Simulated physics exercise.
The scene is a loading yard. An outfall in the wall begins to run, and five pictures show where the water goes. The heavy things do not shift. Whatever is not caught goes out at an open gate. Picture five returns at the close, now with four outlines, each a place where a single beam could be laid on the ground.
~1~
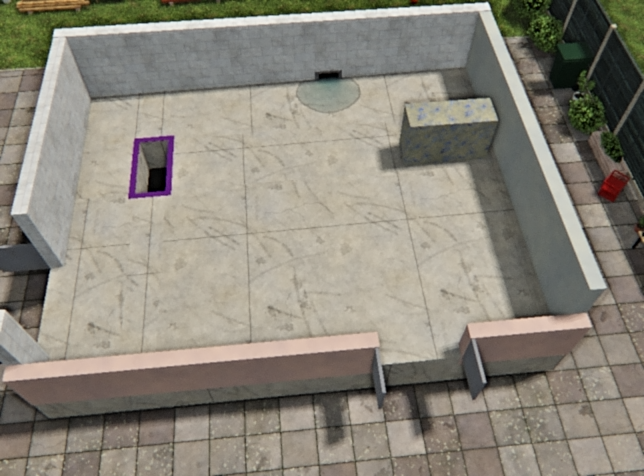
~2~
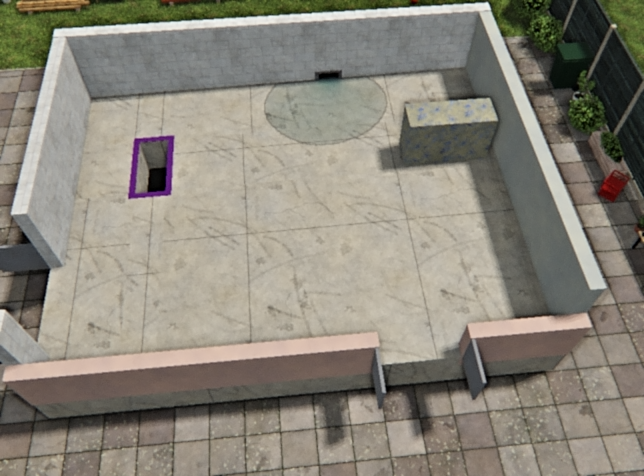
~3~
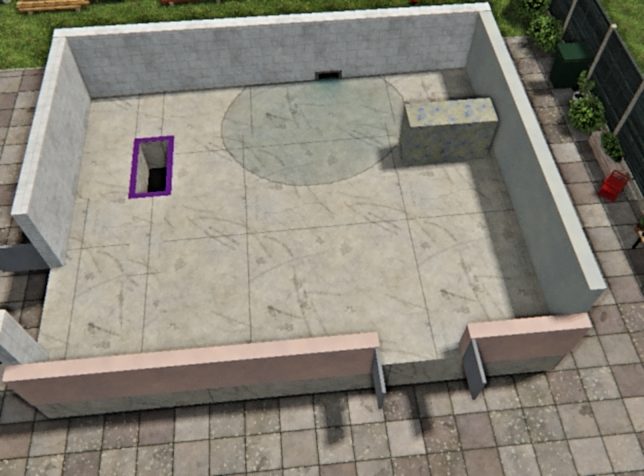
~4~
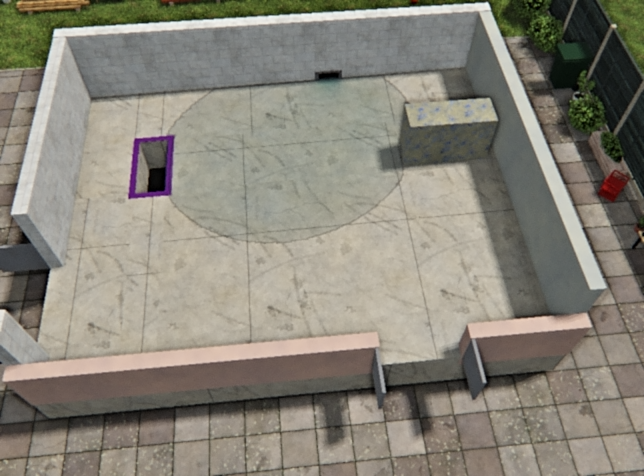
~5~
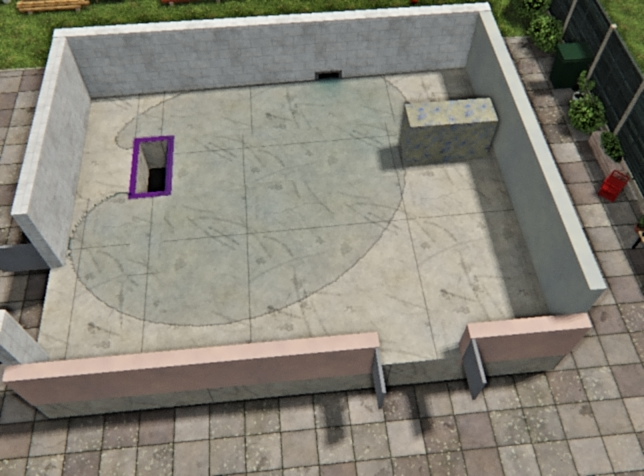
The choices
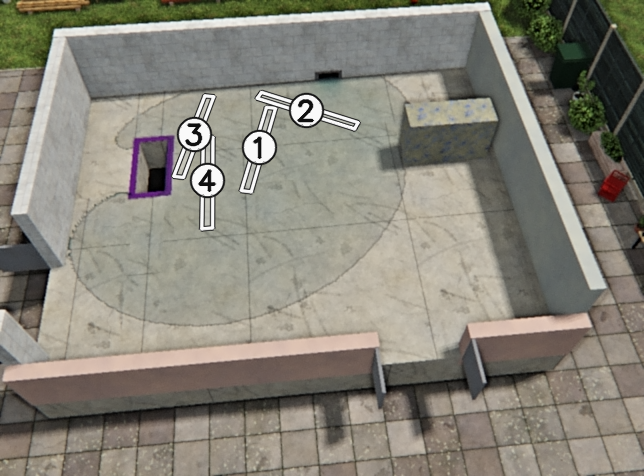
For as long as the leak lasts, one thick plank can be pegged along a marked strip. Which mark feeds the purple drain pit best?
2.
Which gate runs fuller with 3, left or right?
The left gate.
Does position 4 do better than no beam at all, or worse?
It is worse.
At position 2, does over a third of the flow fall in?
No, it does not.
On the marked copy, 1 from (246, 191) to (271, 107); 2 from (259, 95) to (356, 125); 3 from (178, 176) to (209, 96); 4 from (207, 228) to (208, 137).
With 1, about 7 % of the stream runs into the purple drain pit, about 93 % out by the gates.
With 2, about 20 % of the stream runs into the purple drain pit, about 76 % out by the gates.
With 3, about 5 % of the stream runs into the purple drain pit, about 95 % out by the gates.
With 4, about 8 % of the stream runs into the purple drain pit, about 92 % out by the gates.
